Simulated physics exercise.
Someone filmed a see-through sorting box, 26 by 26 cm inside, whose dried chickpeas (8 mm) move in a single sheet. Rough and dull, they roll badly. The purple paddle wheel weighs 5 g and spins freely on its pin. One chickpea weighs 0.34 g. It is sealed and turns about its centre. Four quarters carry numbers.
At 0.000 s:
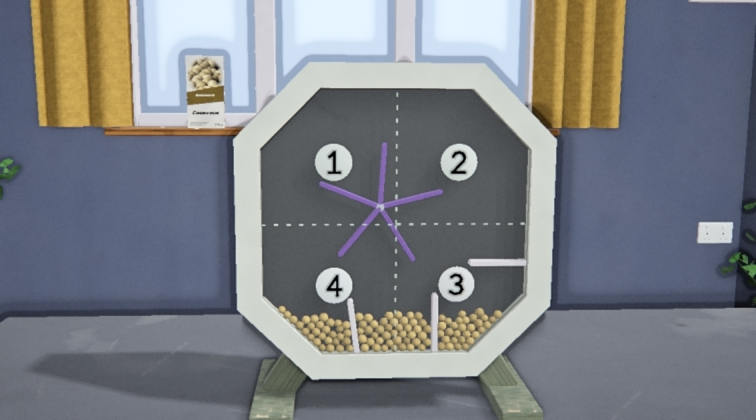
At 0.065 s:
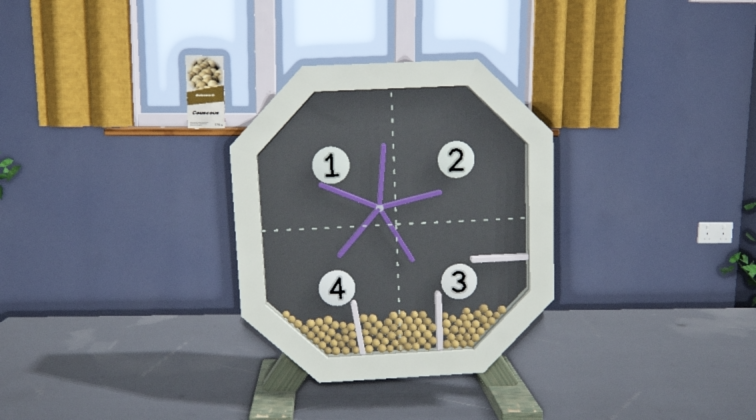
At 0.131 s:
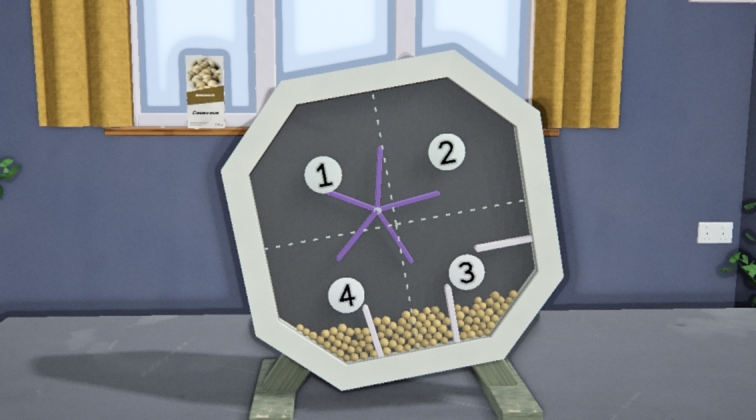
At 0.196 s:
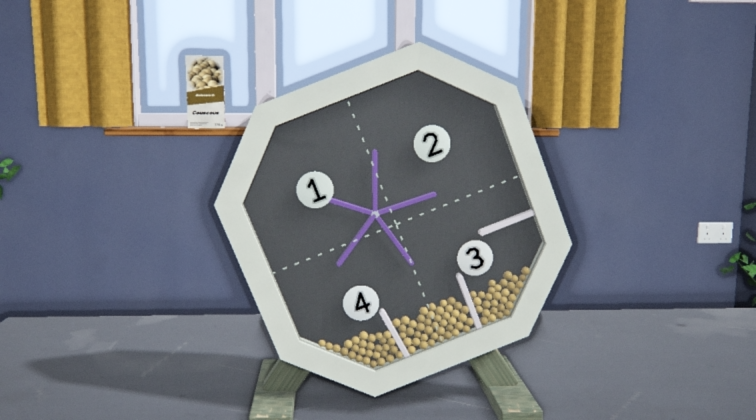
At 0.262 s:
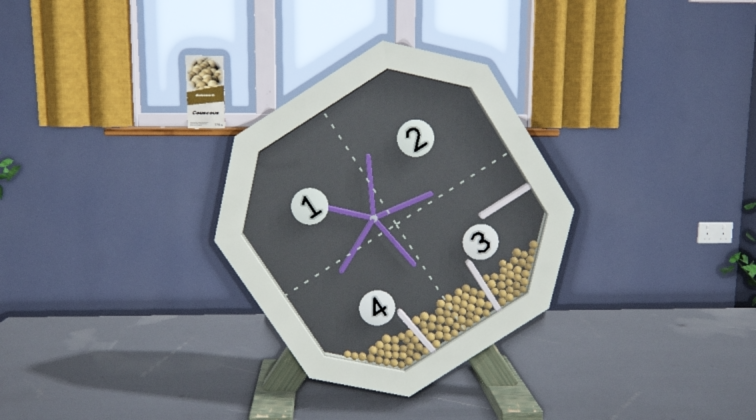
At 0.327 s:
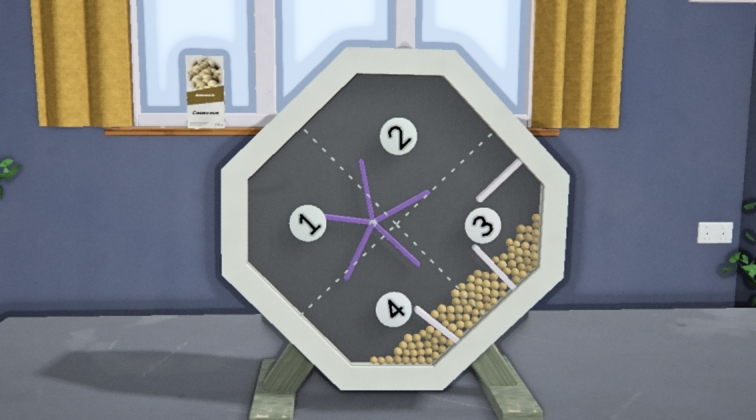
On a table by a window, an octagonal see-through box with numbered quarters and a purple paddle wheel turned steadily anticlockwise, and the chickpeas along its bottom shifted rightward, banking up the lower right side.
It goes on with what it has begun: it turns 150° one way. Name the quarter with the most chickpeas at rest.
The one marked 1.
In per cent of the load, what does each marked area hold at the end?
Quarter 1: 95; quarter 2: 0; quarter 3: 0; quarter 4: 0.
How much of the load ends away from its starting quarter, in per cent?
About 100 per cent.
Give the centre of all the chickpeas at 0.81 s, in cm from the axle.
Some 6 cm right and 1 cm below.
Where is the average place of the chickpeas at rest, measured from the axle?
Some 3 cm right and 11 cm below.
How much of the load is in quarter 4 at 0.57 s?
Some 60 per cent.
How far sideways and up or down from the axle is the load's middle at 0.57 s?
Some 10 cm right and 2 cm below.
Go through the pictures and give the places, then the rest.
In the first frame, level; about 100 chickpeas; chickpeas centred (394, 331); top one (282, 310); purple paddle wheel (380, 207); no. 1 (334, 162), no. 2 (459, 162), no. 3 (456, 284), no. 4 (334, 286).
In the second frame, turned 3° anticlockwise; chickpeas centred (399, 331); top one (483, 309).
In the third frame, turned 10° anticlockwise; chickpeas centred (414, 329); top one (513, 295); wall ends (448, 288), (365, 309), (478, 248).
In the fourth frame, turned 22° anticlockwise; chickpeas centred (435, 324); top one (526, 271); purple paddle wheel (375, 214).
In the fifth frame, turned 33° anticlockwise; chickpeas centred (454, 314); top one (534, 245).
In the sixth frame, turned 44° anticlockwise; chickpeas centred (470, 301); top one (536, 218); purple paddle wheel (373, 222); no. 1 (308, 223), no. 2 (399, 136), no. 3 (483, 226), no. 4 (394, 310).
After 0.57 s, it stands 86° anticlockwise; the chickpeas' middle is 10 cm right of and 2 cm below the centre; no. 3, 40 %, no. 4, 60 %.
After 0.81 s, it stands 127° anticlockwise; the chickpeas' middle is 6 cm right of and 1 cm below the centre; no. 1, 20 %, no. 3, 30 %, no. 4, 50 %.
After 1.02 s, it stands 150° anticlockwise; the chickpeas' middle is 3 cm right of and 7 cm below the centre; no. 1, 75 %, no. 2, 15 %, no. 4, 10 %.
Settled by 3.3 s, it stands 150° anticlockwise; no. 1, 95 %, no. 2, 0 %, no. 3, 0 %, no. 4, 0 %.
